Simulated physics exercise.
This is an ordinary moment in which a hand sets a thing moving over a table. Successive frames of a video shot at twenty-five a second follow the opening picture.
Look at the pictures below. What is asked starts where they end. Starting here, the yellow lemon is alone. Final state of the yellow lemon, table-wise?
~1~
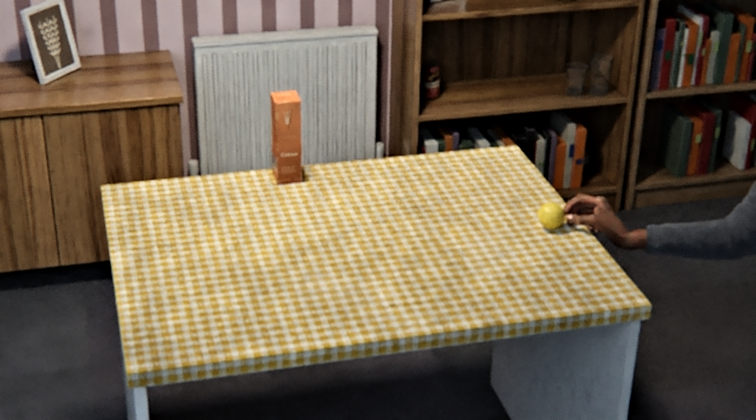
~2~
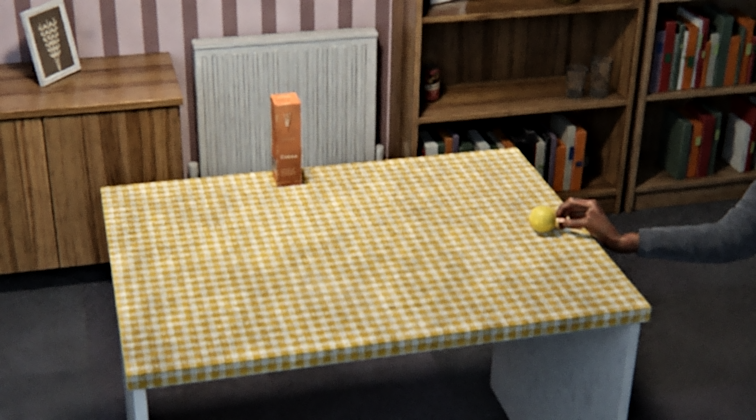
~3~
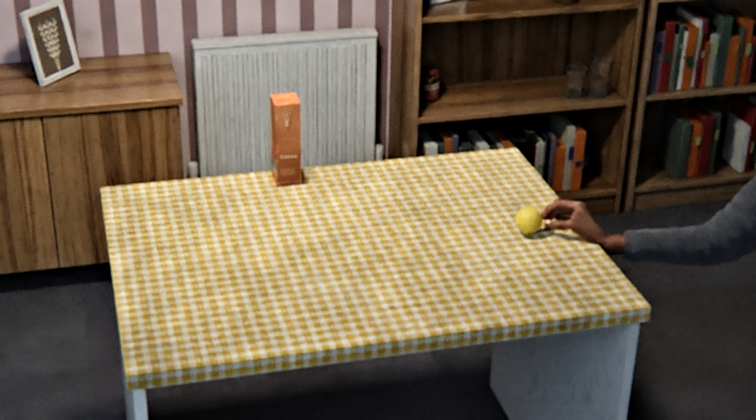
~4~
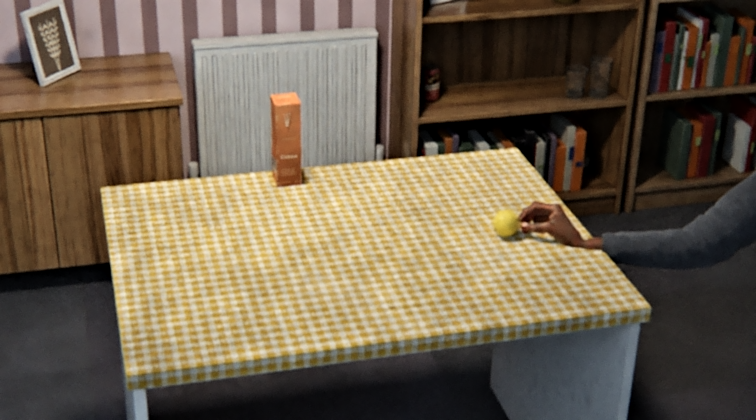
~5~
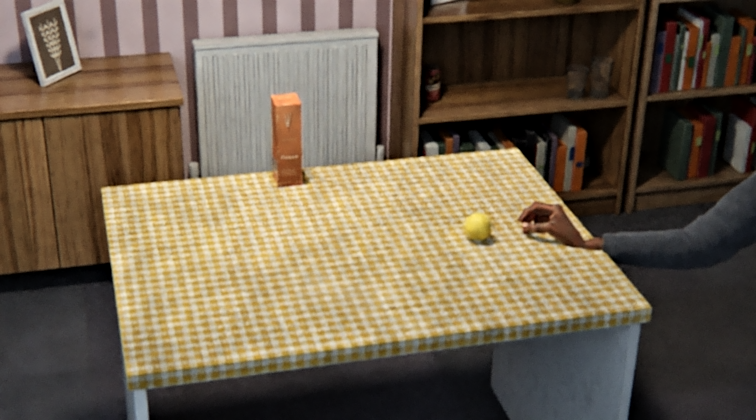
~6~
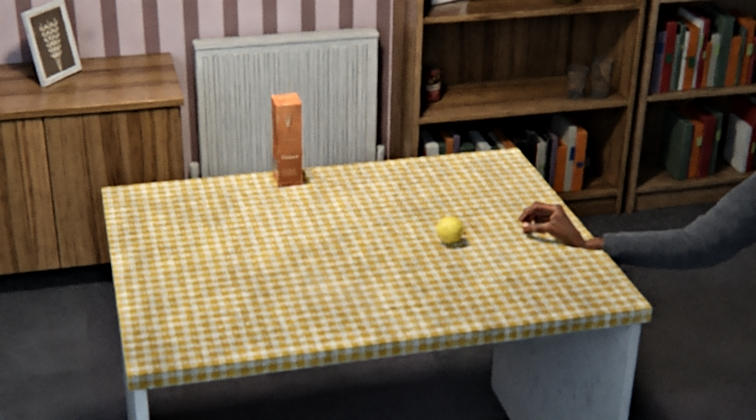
Off.
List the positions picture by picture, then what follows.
The first picture shows under the hand; yellow lemon (551, 216).
The second picture shows under the hand; yellow lemon (543, 219).
The third picture shows under the hand; yellow lemon (529, 221).
The fourth picture shows yellow lemon (506, 223).
The fifth picture shows yellow lemon (478, 227) moved about its own width.
The sixth picture shows yellow lemon (451, 230) moved well along.
Then, 0.20 s later than the last frame, yellow lemon moved well along near (307, 246).
Then, 0.50 s later than the last frame, yellow lemon now off the table.
Then, 0.90 s later than the last frame, things are still on the move.
When it is over, off the table, yellow lemon.
